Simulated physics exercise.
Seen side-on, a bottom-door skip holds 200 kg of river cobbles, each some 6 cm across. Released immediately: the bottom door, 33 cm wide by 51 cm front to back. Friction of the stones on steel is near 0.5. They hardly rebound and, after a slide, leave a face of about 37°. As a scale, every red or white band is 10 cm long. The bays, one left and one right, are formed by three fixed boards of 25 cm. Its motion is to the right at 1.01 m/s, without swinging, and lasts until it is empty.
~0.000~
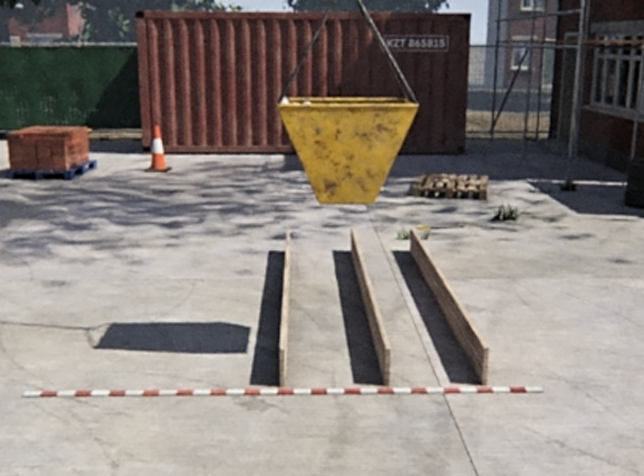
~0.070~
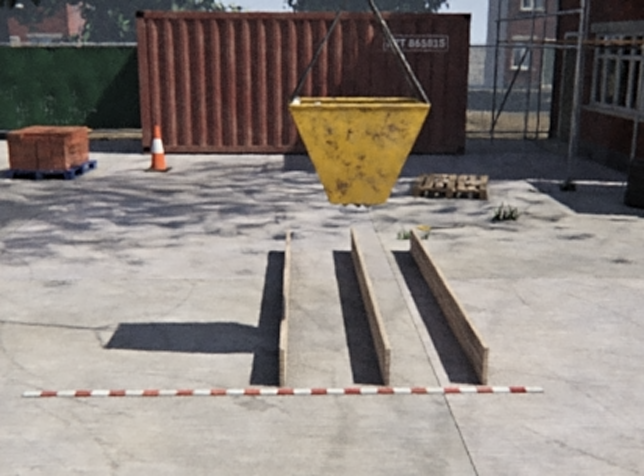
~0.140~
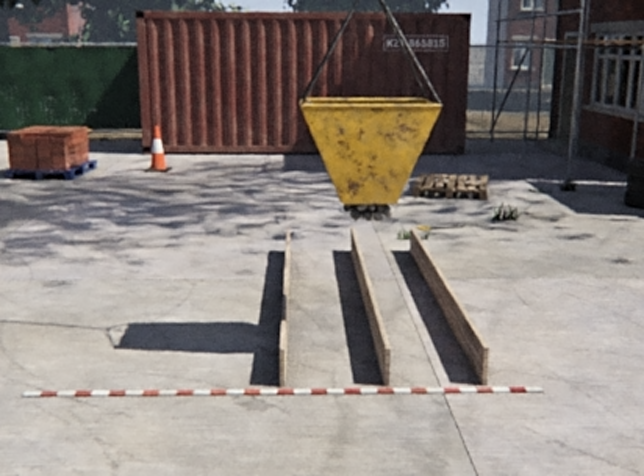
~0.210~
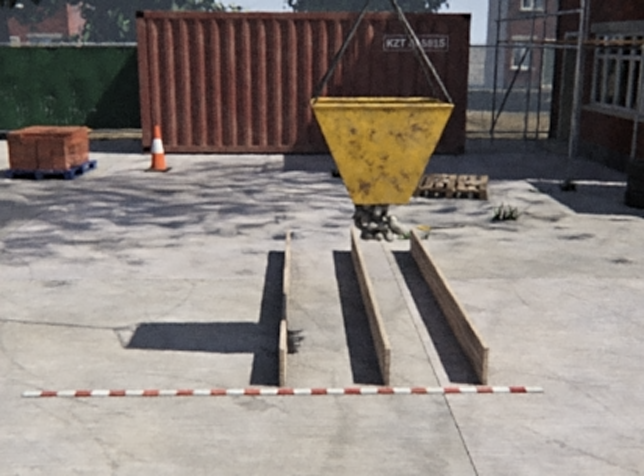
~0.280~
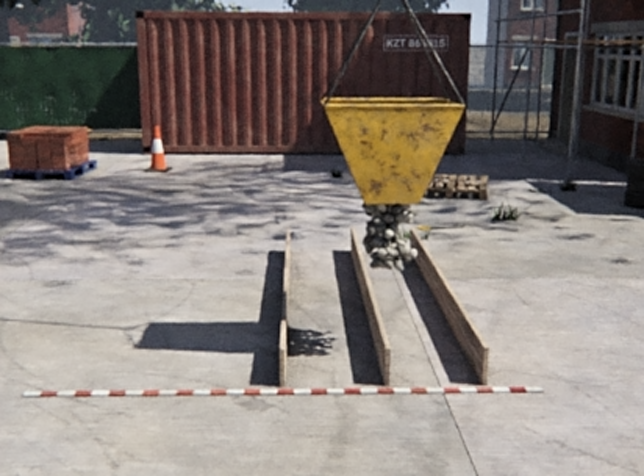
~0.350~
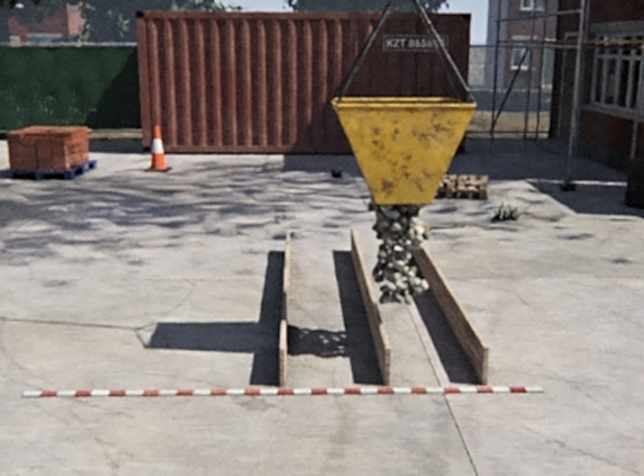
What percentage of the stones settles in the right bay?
50 %.
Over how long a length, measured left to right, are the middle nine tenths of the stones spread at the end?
It spans roughly 150 centimetres.
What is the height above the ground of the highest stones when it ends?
About 24 cm.
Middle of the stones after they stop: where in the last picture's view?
(470, 344).
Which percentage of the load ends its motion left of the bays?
Roughly 0 in every hundred.
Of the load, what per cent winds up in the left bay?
Around 0 percent, give or take.
After 0.7 s, 33 % in the bottom-door skip, 65 % falling or lying in the right bay, 2 % falling or lying right of the bays; the stones farthest right are at (495, 154).
After 1.1 s, 0 % in the bottom-door skip, 50 % falling or lying in the right bay, 50 % falling or lying right of the bays; the stones farthest right are at (558, 342).
After 1.7 s, 0 % in the bottom-door skip, 50 % falling or lying in the right bay, 50 % falling or lying right of the bays.
After 2.6 s, 0 % in the bottom-door skip, 50 % falling or lying in the right bay, 50 % falling or lying right of the bays.
After 4.5 s, 0 % in the bottom-door skip, 50 % in the right bay, 50 % right of the bays.
